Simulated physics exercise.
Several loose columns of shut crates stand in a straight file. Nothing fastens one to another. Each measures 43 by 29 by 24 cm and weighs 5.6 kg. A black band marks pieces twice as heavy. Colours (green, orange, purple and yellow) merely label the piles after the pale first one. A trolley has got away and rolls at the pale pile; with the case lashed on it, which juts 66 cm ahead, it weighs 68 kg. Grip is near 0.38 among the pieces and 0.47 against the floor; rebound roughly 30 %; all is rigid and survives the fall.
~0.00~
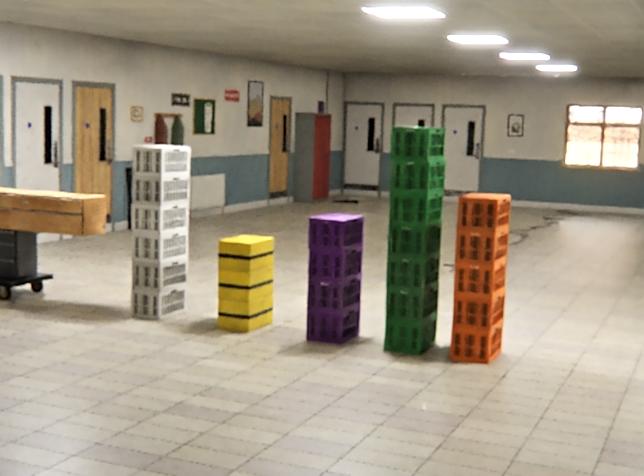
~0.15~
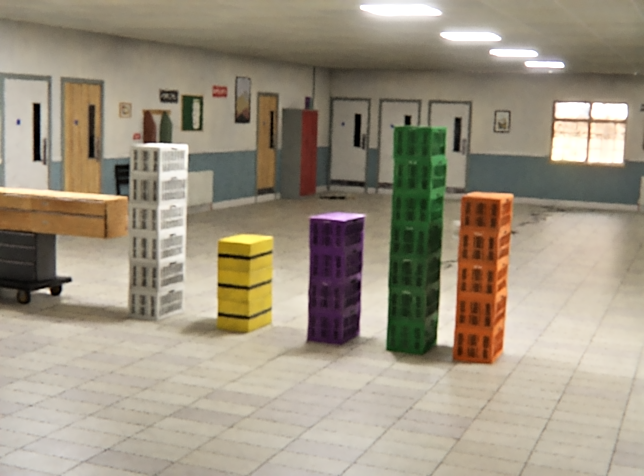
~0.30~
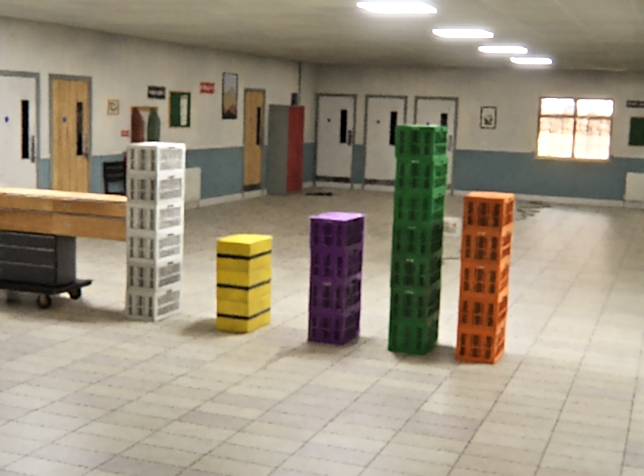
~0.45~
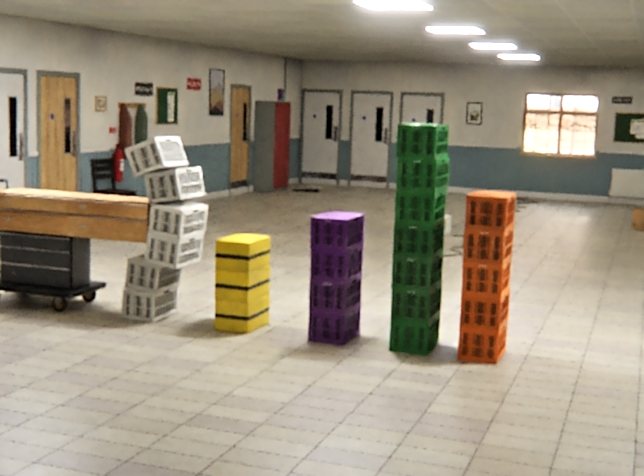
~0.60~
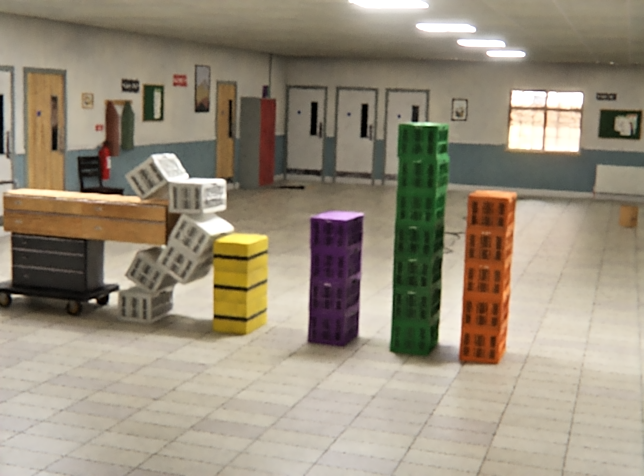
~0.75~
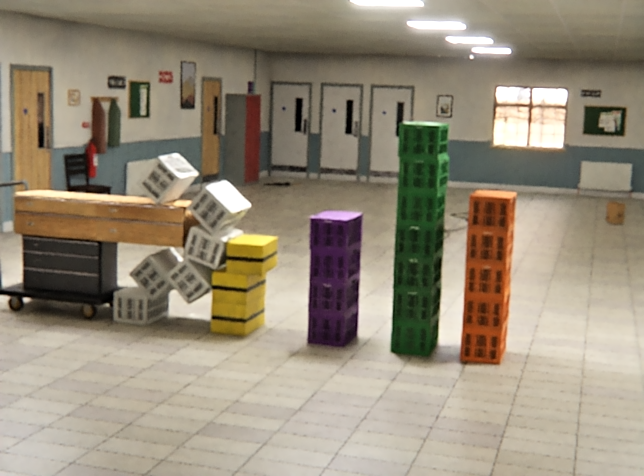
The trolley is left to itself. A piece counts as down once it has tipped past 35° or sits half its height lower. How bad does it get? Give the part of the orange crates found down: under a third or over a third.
Ending down: Under a third.
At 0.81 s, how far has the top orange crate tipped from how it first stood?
About 0°.
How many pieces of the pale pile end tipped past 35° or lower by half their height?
The count is 4.
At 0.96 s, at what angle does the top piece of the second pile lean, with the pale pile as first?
About 10°.
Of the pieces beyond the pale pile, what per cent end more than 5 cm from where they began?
Shifted: 20 per cent.
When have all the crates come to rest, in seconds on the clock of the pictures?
Around 2.0 s.
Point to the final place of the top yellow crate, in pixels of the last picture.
Near (290, 316).
Around 0.81 s, 5 of the pale pile down; none of the 5 orange crates down (0 of 19 in all colours); top orange crate unmoved; top yellow crate displaced 15 cm.
Around 0.96 s, 5 of the pale pile down; none of the 5 orange crates down (0 of 19 in all colours); top orange crate unmoved; top yellow crate tipped 12°.
Around 1.22 s, 4 of the pale pile down; none of the 5 orange crates down (1 of 19 in all colours); top orange crate unmoved; top yellow crate tipped 58°, 13 cm lower.
Around 1.48 s, 4 of the pale pile down; none of the 5 orange crates down (1 of 19 in all colours); top orange crate unmoved; top yellow crate on its side.
Finally (2.2 s), 4 of the pale pile down; none of the 5 orange crates down (1 of 19 in all colours); top orange crate unmoved; top yellow crate on its side. That is 0 per cent. Seen by the last camera, middles, top orange crate near (493, 210), top yellow crate near (290, 316).
